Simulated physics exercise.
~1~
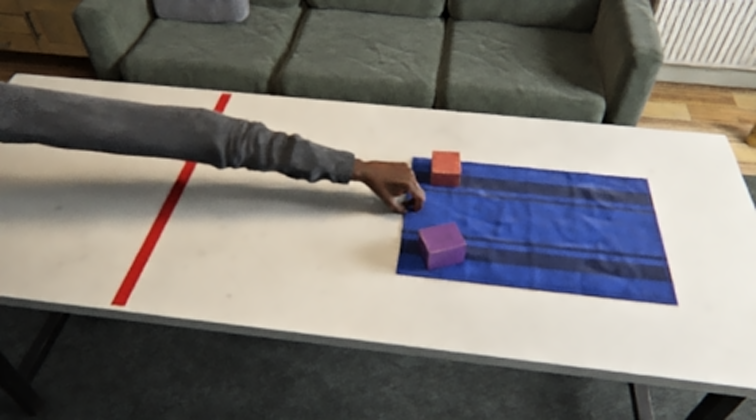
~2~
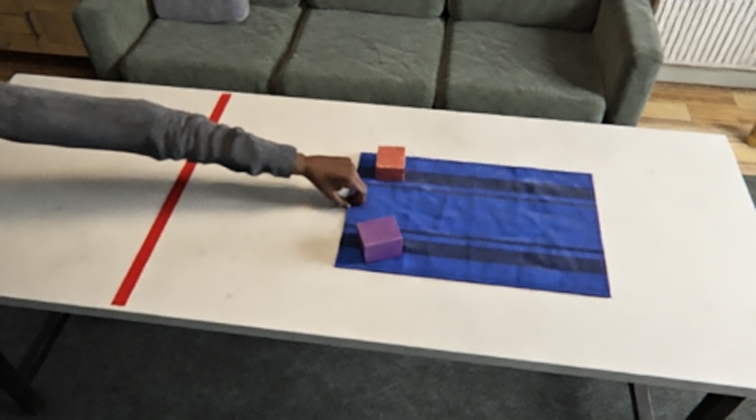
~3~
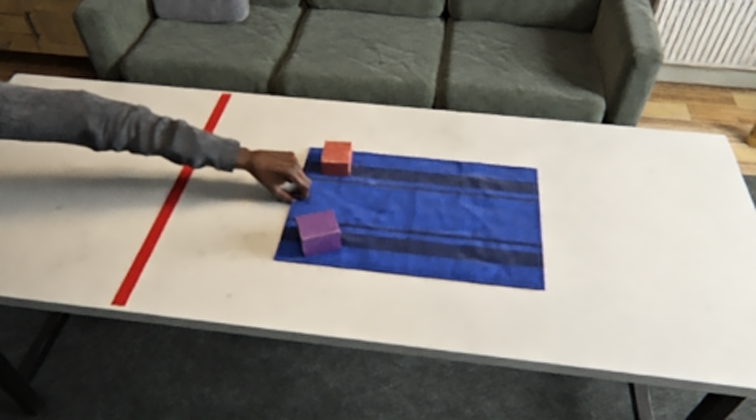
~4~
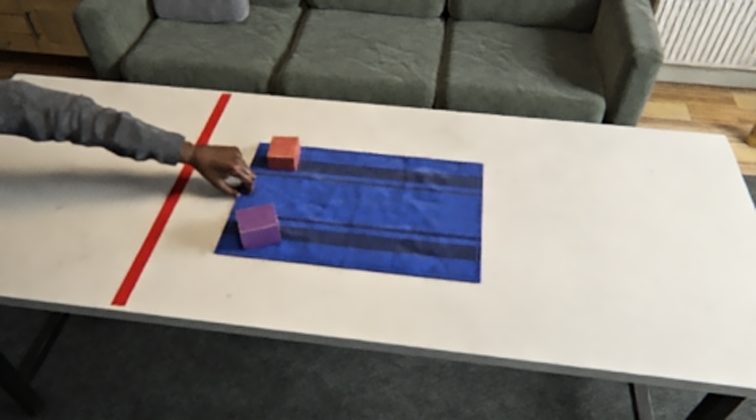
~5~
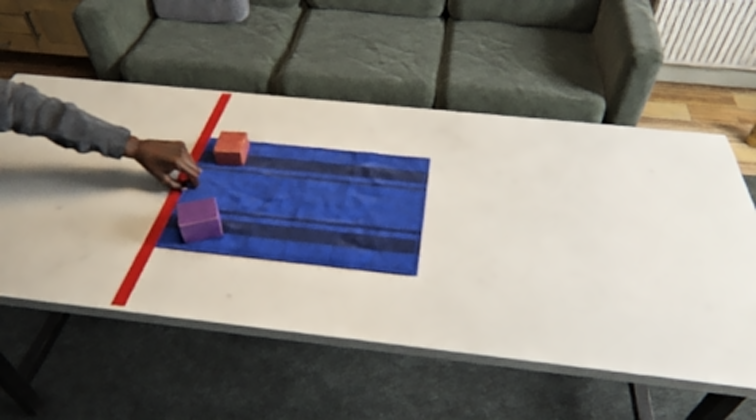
A blue cloth with darker stripes lies on a white table, seen from above at an angle, with a red block near its upper left corner and a purple block near its lower left corner. A strip of red tape crosses the table at left, and a green-grey sofa stands behind. A hand in a grey sleeve reaches in from the left, holds the cloth's near edge between the blocks, and draws it steadily leftward. Both blocks ride along with it. Finally the cloth's left hem reaches the tape, with both blocks still on the cloth.
